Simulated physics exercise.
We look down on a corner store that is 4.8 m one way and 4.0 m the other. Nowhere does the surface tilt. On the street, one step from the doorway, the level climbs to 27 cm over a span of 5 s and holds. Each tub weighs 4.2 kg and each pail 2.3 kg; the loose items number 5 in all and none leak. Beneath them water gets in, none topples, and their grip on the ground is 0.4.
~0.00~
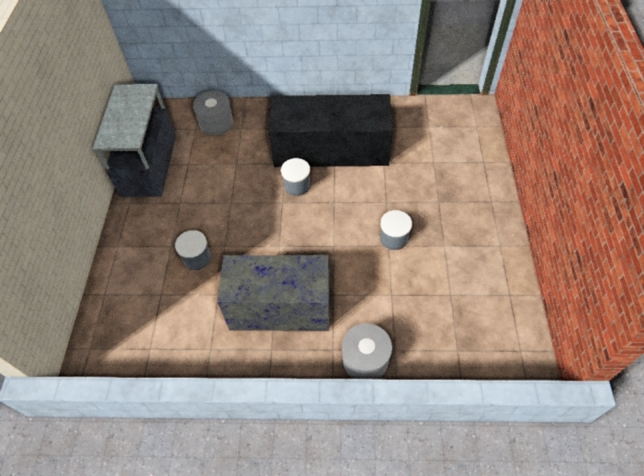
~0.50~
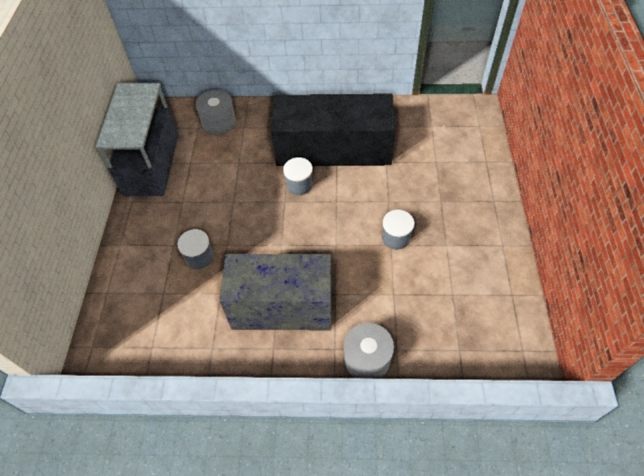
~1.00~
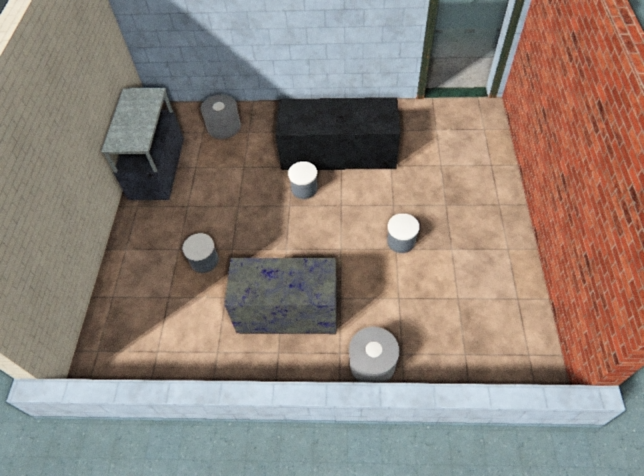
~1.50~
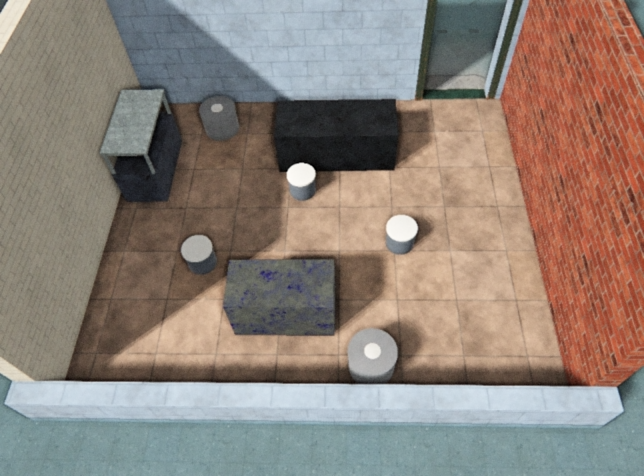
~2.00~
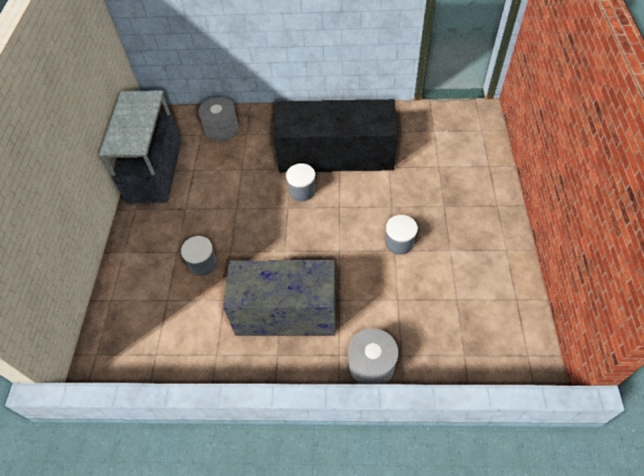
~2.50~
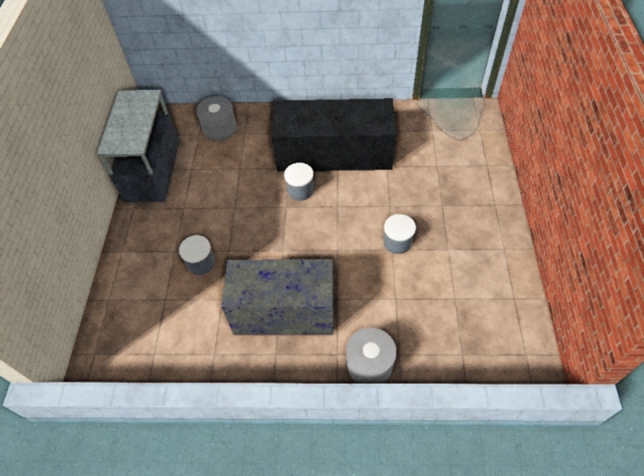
To begin with, the tiled store floor is dry, with drums, dark blocks and a table standing still, and grey paving outside. Then bluish water covers the paving outside the low front wall and the doorway. Finally, a small clear patch spreads inside the doorway, while the objects stay put.
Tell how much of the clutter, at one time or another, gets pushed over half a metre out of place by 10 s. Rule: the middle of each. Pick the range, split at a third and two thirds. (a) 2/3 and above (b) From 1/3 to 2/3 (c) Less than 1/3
b, from 1/3 to 2/3.
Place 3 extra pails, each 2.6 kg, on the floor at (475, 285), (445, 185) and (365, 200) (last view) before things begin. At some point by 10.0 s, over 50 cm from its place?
In turn: More, over, less.
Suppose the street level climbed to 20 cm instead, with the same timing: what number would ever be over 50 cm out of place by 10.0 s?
Under that setup the answer is 2.
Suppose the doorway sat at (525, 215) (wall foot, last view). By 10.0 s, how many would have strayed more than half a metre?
Then it comes to 4 of them.
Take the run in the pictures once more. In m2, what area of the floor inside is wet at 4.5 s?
I'd estimate close to 5.0 m2.
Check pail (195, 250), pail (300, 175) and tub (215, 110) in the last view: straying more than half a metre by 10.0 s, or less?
One by one: Below; below; below.
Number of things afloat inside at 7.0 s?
Total: 2.
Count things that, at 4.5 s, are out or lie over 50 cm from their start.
At that time I count 0.
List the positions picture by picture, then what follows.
The first picture shows a tub at (211, 103) rests on the ground; a pail at (295, 169), on the bottom; 0.0 m2 under water; 0 of 5 have shifted.
The second picture shows a tub at (214, 102), on the bottom; a pail at (298, 169), on the bottom; water covers 0.0 m2; 0 of 5 have shifted.
The third picture shows a tub at (219, 107) rests on the ground; a pail at (303, 173), on the bottom; 0.0 m2 under water; 0 of 5 have shifted.
The fourth picture shows a tub at (217, 108) rests on the ground; a pail at (301, 174), on the bottom; 0.0 m2 under water; 0 of 5 have shifted.
The fifth picture shows a tub at (216, 109) rests on the ground; a pail at (301, 175) rests on the ground; 0.0 m2 under water; 0 of 5 have shifted.
The sixth picture shows a tub at (214, 109), on the bottom; a pail at (299, 174), on the bottom; water covers 0.4 m2; 0 of 5 have shifted.
After 3.5 s 0 of 5 are over 50 cm from their spots; 0 afloat.
After 4.5 s 0 of 5 are over 50 cm from their spots; 0 afloat.
After 7.0 s 2 of 5 are over 50 cm from their spots; 2 afloat.
After 10.0 s 2 of 5 are over 50 cm from their spots, and 2 have been at some point; 2 afloat.
